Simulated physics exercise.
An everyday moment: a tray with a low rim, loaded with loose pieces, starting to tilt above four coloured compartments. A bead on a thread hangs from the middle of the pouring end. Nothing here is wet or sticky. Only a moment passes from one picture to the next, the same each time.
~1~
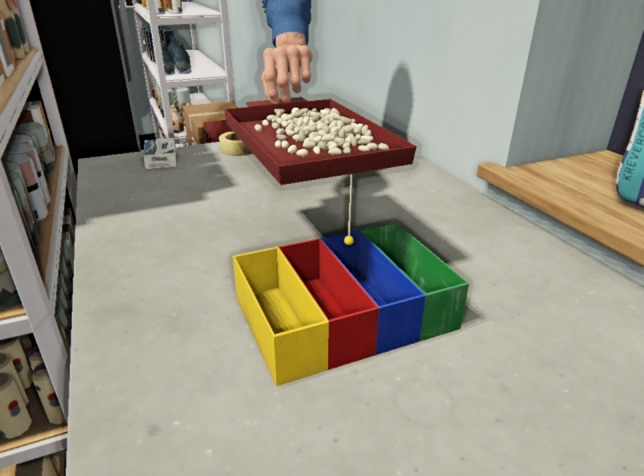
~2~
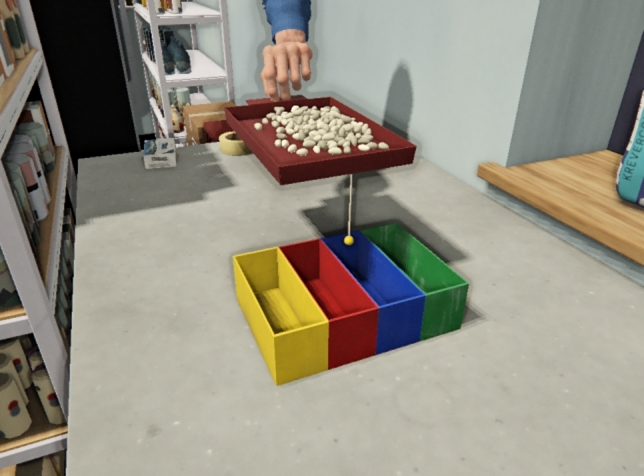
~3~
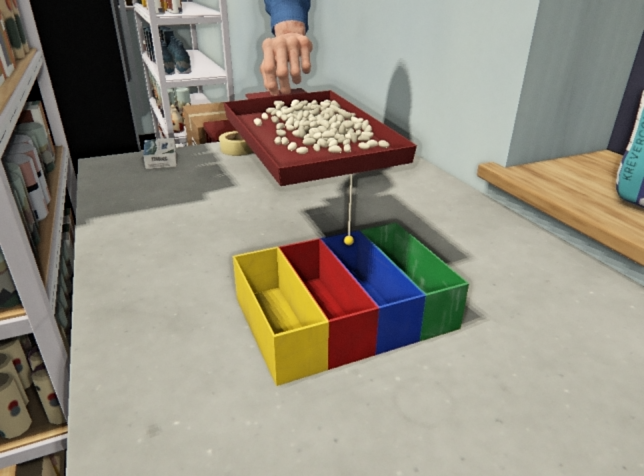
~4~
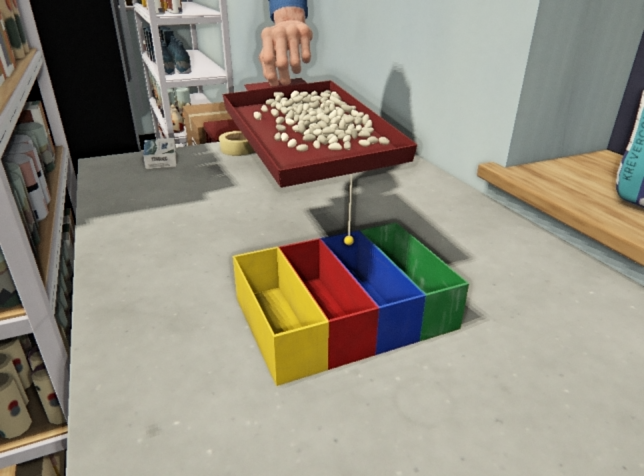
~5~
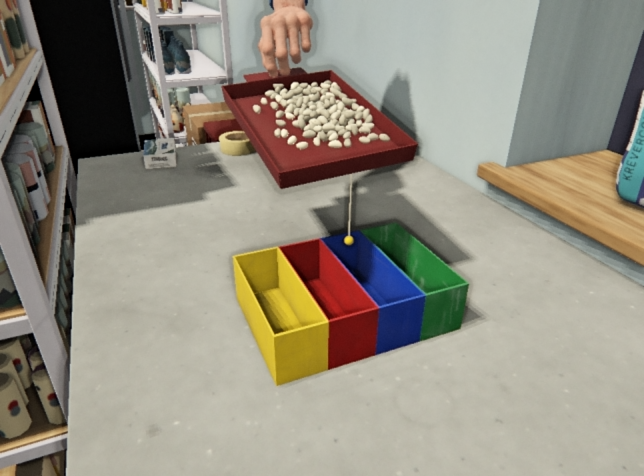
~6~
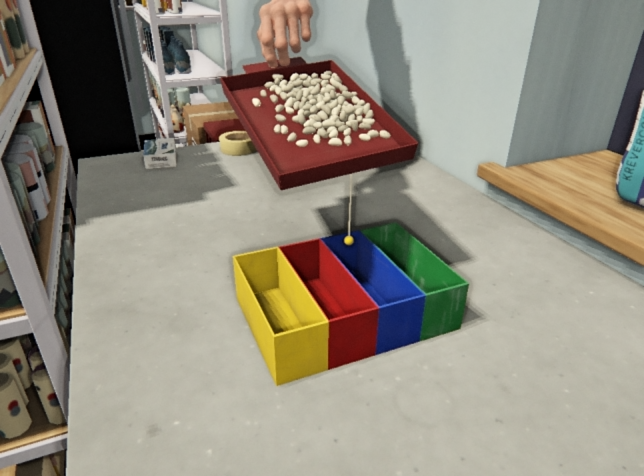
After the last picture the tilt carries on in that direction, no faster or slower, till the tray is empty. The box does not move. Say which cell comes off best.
It favours the red compartment.
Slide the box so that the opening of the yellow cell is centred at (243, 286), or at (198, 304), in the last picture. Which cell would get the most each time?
At the first place that red cell, at the second the blue cell.
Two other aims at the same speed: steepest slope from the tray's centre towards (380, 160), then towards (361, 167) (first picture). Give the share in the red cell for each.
About 0 and 10 per cent.
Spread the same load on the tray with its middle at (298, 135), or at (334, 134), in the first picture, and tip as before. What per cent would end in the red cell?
First some 50, then 50 per cent.
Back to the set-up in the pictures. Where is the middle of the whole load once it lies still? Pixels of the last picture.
Close to (325, 323).
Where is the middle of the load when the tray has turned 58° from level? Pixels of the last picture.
Close to (319, 135).
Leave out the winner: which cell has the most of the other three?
Next in line is that yellow cell.
Just after the last frame, tray tipped steeply; almost all on the tray; just a few falling or outside the box.
A moment on, tray tipped right over; almost all on the tray; just a few in the red cell; just a few in the yellow cell; just a few in the blue cell; just a few falling or outside the box.
Further on, tray tipped past a quarter turn; roughly half in the red cell; roughly a third in the yellow cell; roughly a quarter in the blue cell; just a few falling or outside the box.
When it is over, tray tipped past a quarter turn; roughly half in the red cell; roughly a third in the yellow cell; roughly a quarter in the blue cell; not one in the green cell; just a few outside the box.
